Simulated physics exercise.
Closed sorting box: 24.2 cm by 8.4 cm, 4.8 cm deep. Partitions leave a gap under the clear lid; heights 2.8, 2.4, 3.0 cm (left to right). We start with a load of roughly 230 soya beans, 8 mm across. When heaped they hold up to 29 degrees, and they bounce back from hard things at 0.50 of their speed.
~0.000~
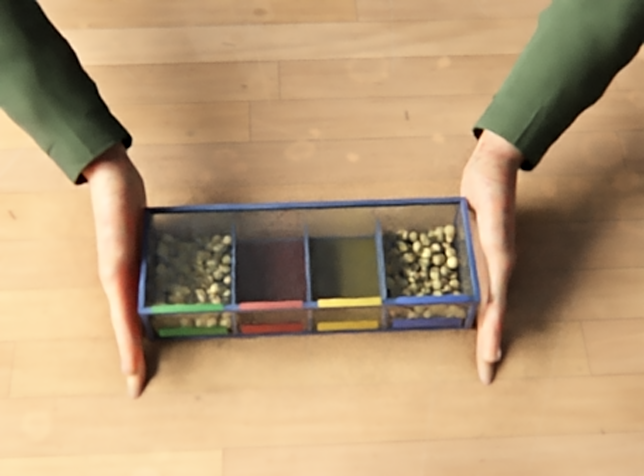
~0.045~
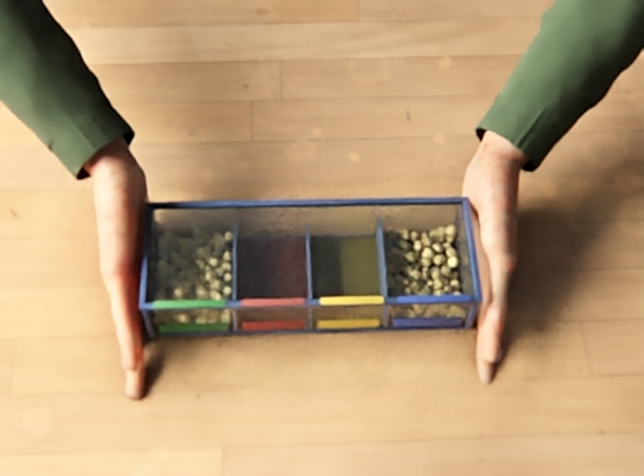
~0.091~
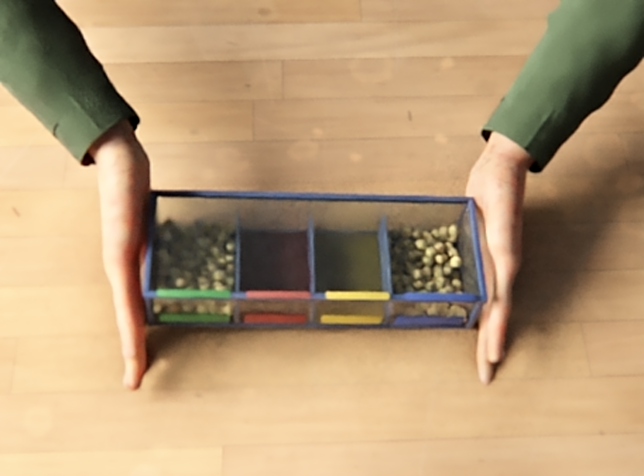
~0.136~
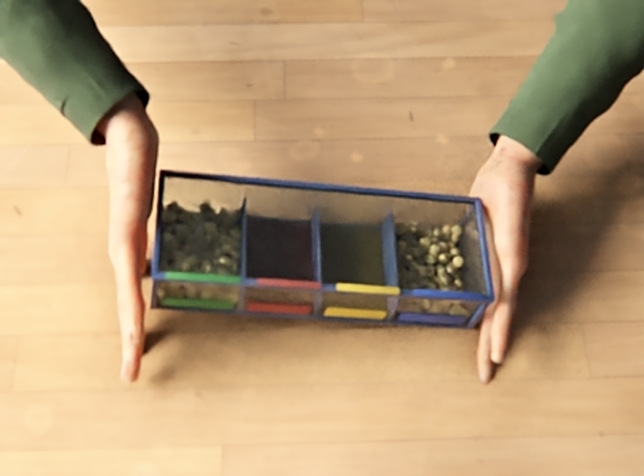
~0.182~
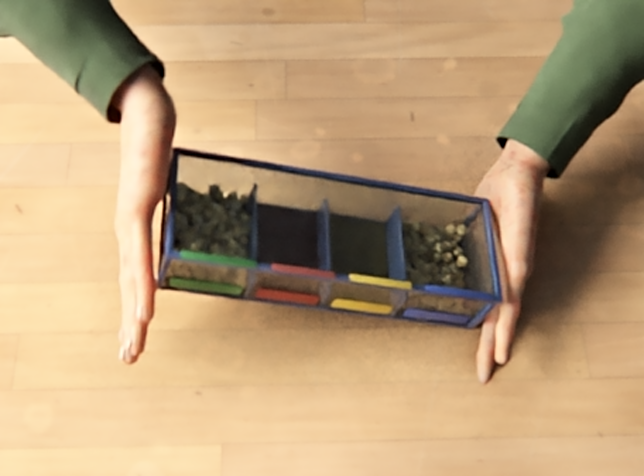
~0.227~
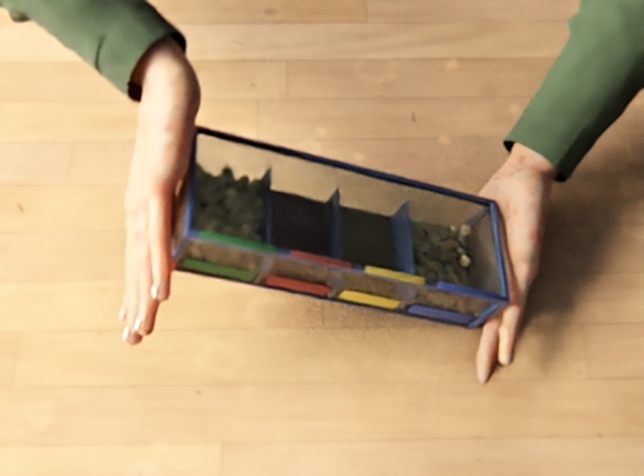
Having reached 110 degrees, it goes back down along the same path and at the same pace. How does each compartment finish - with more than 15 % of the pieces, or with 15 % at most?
Red compartment: At most 15 %, blue compartment: More than 15 %, green compartment: At most 15 %, yellow compartment: At most 15 %.
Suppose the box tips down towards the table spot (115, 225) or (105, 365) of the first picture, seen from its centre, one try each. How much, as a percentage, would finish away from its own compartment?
About 30 per cent on the first try and 30 per cent on the second.
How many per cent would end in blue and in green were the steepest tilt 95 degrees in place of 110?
With that change you'd see blue at 75 % and green at 5 %.
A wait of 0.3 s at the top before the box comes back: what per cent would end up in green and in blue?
You'd end up with green at 0 per cent and blue at 100 per cent.
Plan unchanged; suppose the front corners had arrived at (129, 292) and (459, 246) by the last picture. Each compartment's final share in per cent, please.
Each compartment ends like this: Red 5 per cent, blue 10 per cent, green 80 per cent, yellow 0 per cent.
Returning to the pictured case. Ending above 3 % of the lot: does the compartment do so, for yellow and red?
Yellow: True, red: False.
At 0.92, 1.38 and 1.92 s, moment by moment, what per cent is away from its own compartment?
Estimates: 40 / 60 / 60.
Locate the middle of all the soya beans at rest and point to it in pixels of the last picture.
Near (431, 270).
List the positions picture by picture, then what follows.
The first picture shows box tilt 0 degrees, front corners at (145, 309) and (475, 297); blue 40 %, green 60 %.
The second picture shows box tilt 1 degrees, front corners at (146, 305) and (476, 297).
The third picture shows box tilt 5 degrees, front corners at (149, 293) and (481, 297), lowest corner right back.
The fourth picture shows box tilt 11 degrees, front corners at (158, 274) and (489, 297), lowest corner right back.
The fifth picture shows box tilt 18 degrees, front corners at (172, 253) and (496, 297), lowest corner right back.
The sixth picture shows box tilt 24 degrees, front corners at (192, 232) and (503, 298), lowest corner right back; blue 40 %, green 60 %. Its pace works out near 145 degrees a second.
Then, at 0.92 s, tilt 109 degrees; red 20 %, blue 55 %, green 20 %, yellow 5 %.
After 1.38 s, tilt 47 degrees; blue 90 %, yellow 10 %.
Then, at 1.92 s, tilt 0 degrees; blue 90 %, yellow 10 %.
By 2.3 s all is still; red 0 %, blue 90 %, green 0 %, yellow 10 %.
